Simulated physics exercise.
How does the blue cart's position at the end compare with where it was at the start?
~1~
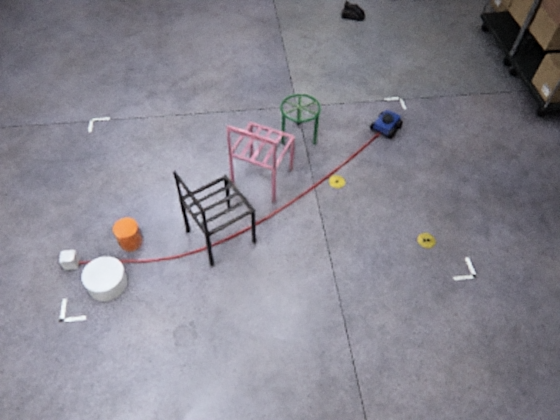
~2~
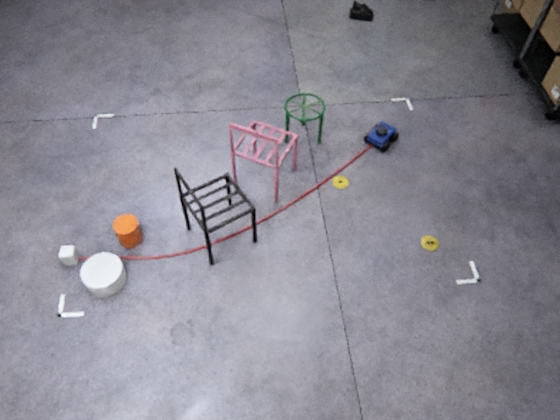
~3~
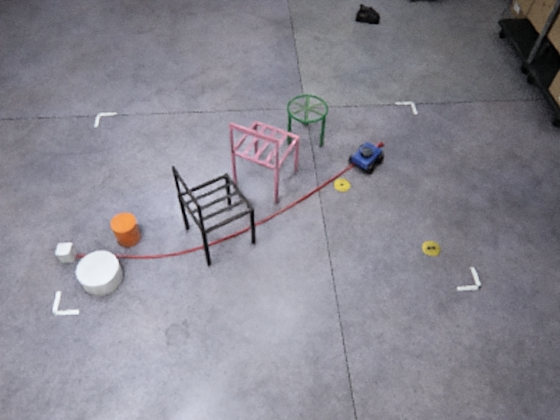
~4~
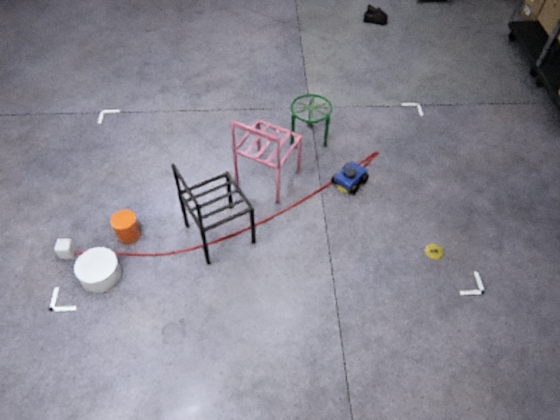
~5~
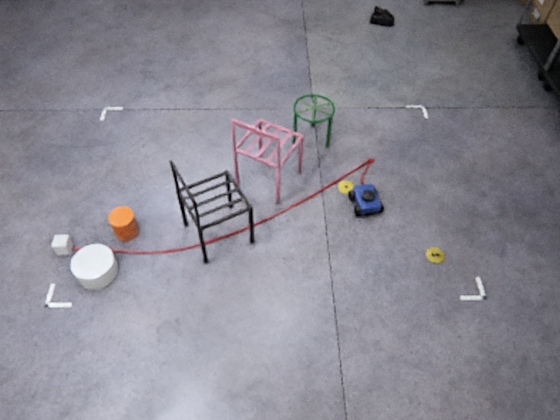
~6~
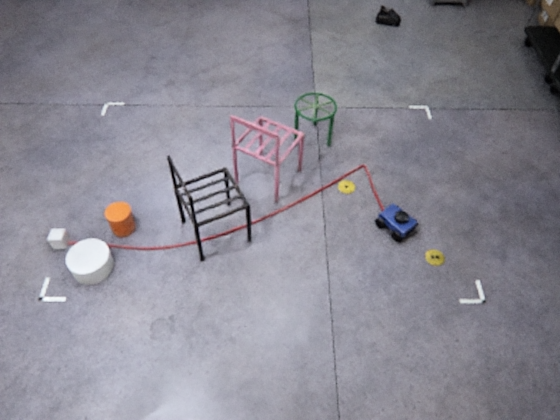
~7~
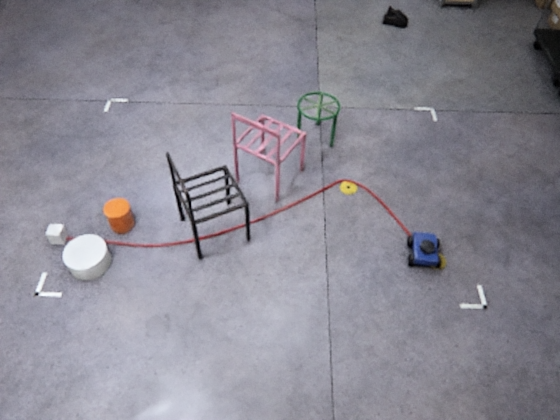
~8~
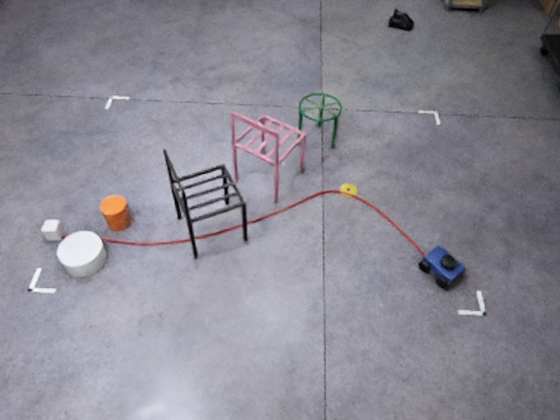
It starts at the upper right, near the green stool, and ends farther down and a little to the right, past the spot of the second yellow mark.
